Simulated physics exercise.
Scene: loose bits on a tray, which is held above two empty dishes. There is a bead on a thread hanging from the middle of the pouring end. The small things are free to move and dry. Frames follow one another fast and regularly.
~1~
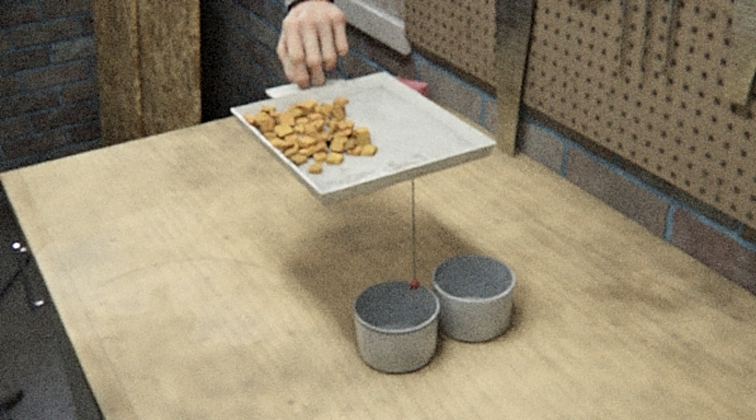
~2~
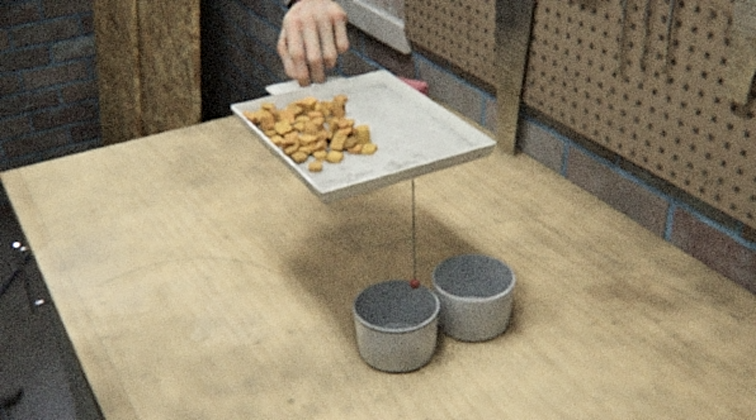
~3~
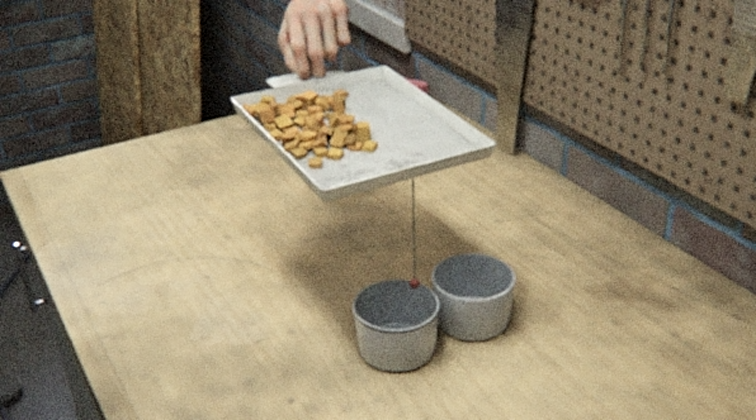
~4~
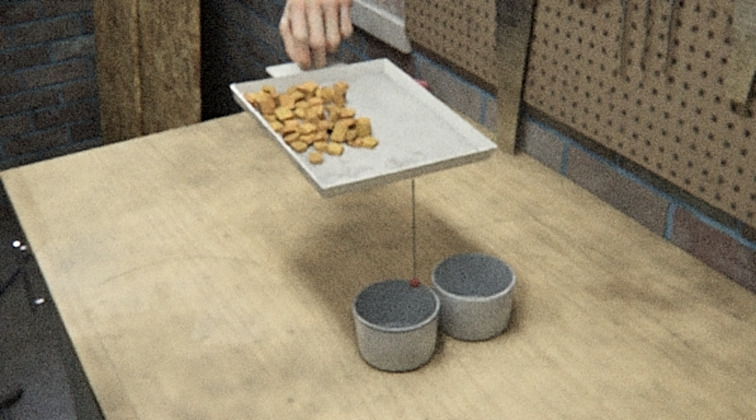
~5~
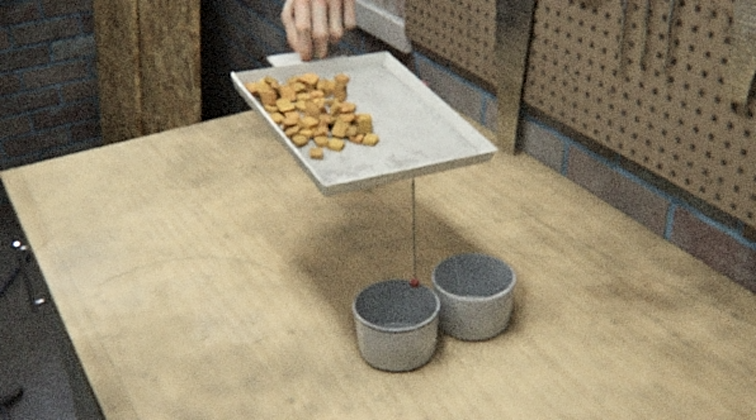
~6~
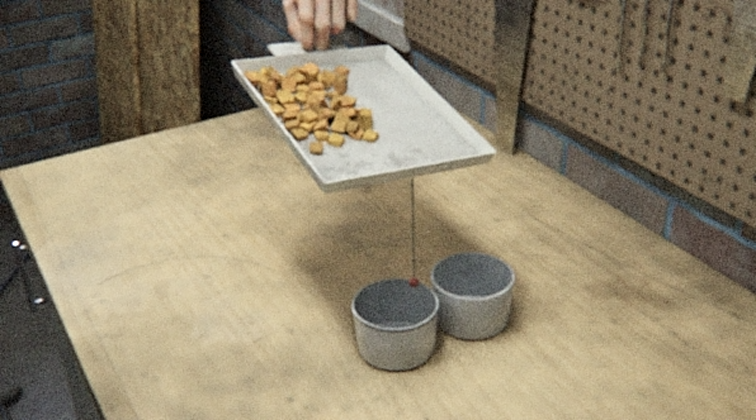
A hand slowly raises the back of a tray of cereal squares above two dishes.
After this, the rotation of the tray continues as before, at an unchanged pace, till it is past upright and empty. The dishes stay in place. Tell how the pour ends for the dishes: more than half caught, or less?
I expect most of the load to be saved.
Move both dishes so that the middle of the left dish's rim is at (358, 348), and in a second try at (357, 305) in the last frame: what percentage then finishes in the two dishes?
About 10 per cent, then about 30 per cent.
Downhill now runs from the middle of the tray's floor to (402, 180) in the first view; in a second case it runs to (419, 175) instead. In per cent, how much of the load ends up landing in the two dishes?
First case around 20 per cent, second case 20 per cent.
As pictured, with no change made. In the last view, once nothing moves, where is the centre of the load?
Centre at rest, last view: Approx. (476, 309).
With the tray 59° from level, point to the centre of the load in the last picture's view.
Roughly at (454, 154).
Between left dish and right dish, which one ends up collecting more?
Result: More in the right side.
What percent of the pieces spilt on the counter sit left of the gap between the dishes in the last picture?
0 in a hundred, roughly.
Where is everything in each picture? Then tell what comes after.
The first picture shows corners of the pouring end at (324, 191) and (490, 142), level; middle of the load at (312, 130), cereal squares; left dish at (418, 346); right dish at (496, 316); bead on its thread at (415, 285).
The second picture shows corners of the pouring end at (324, 190) and (491, 142), level; middle of the load at (312, 127).
The third picture shows corners of the pouring end at (325, 187) and (491, 143), tipped barely, lowest at the right corner; middle of the load at (312, 122).
The fourth picture shows corners of the pouring end at (325, 185) and (492, 146), tipped a little, lowest at the right corner; middle of the load at (312, 115).
The fifth picture shows corners of the pouring end at (327, 183) and (492, 148), tipped a little, lowest at the right corner; middle of the load at (313, 108).
The sixth picture shows corners of the pouring end at (327, 180) and (492, 150), tipped a little, lowest at the right corner; middle of the load at (313, 100); left dish at (418, 344); right dish at (496, 313).
Soon after the last picture, tray tipped steeply; nearly all on the tray; a stray few in the right dish; a stray few in the air.
A little later, tray tipped right over; about half on the tray; about a third in the right dish; a small part outside both; a small part in the air.
Later still, tray tipped past a quarter turn; most in the right dish; about a quarter outside both.
At rest, tray tipped past a quarter turn; none in the left dish; most in the right dish; about a quarter outside both.
